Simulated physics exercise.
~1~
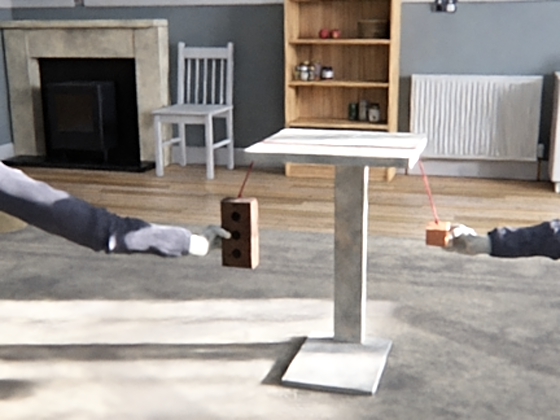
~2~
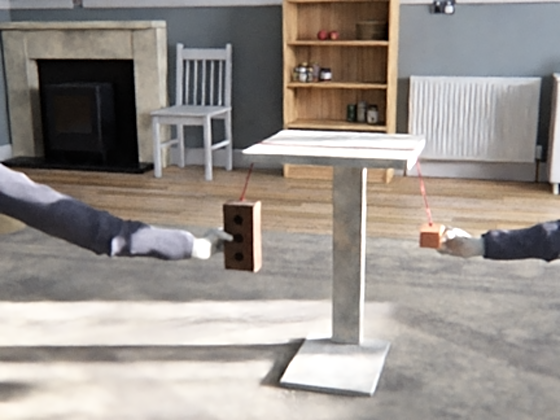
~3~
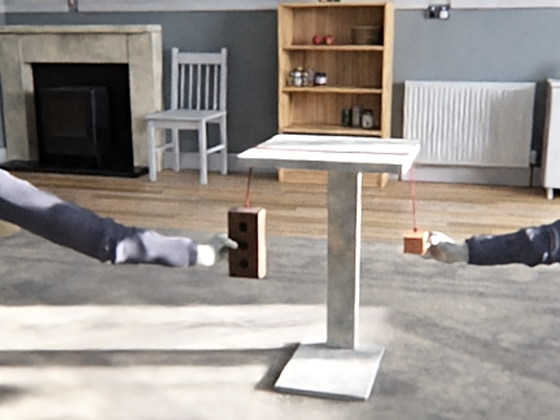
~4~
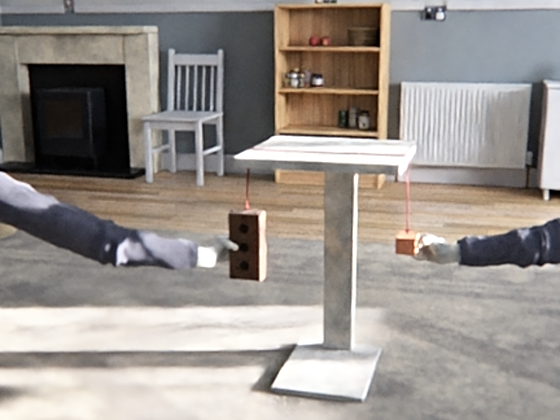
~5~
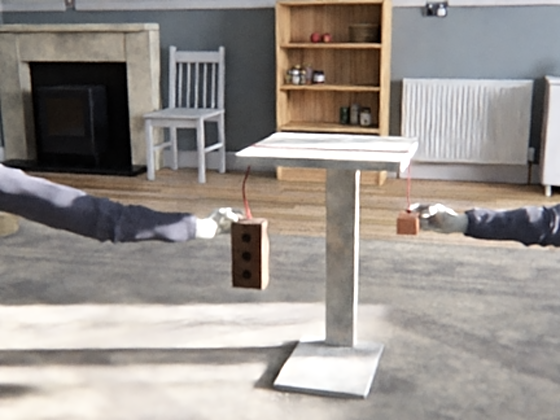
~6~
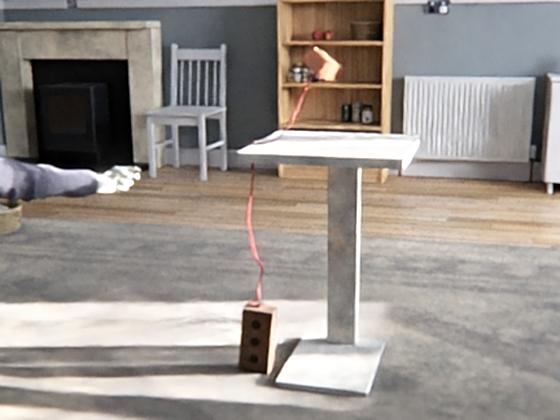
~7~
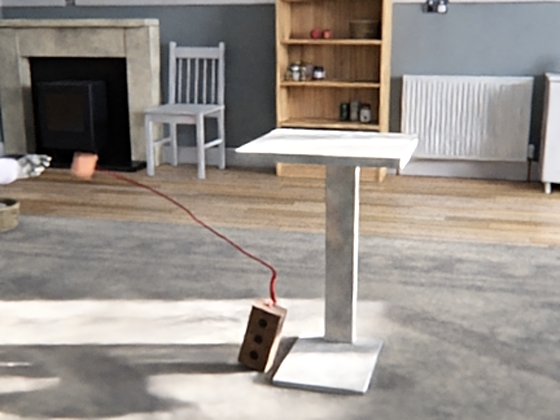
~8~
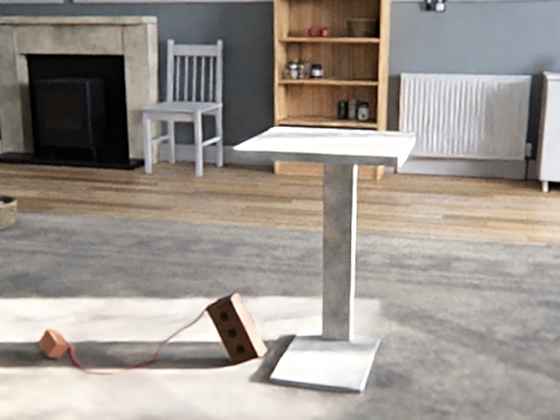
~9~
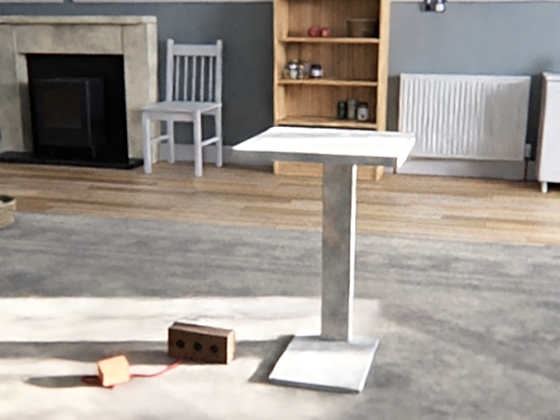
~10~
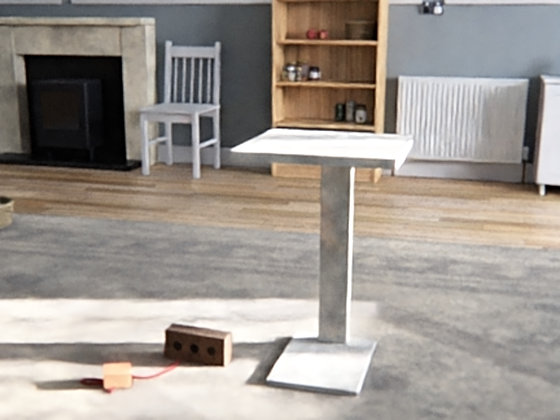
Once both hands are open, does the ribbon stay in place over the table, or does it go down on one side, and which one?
It goes down on the left side, where the large brick falls to the floor and pulls the ribbon and the small block over with it.
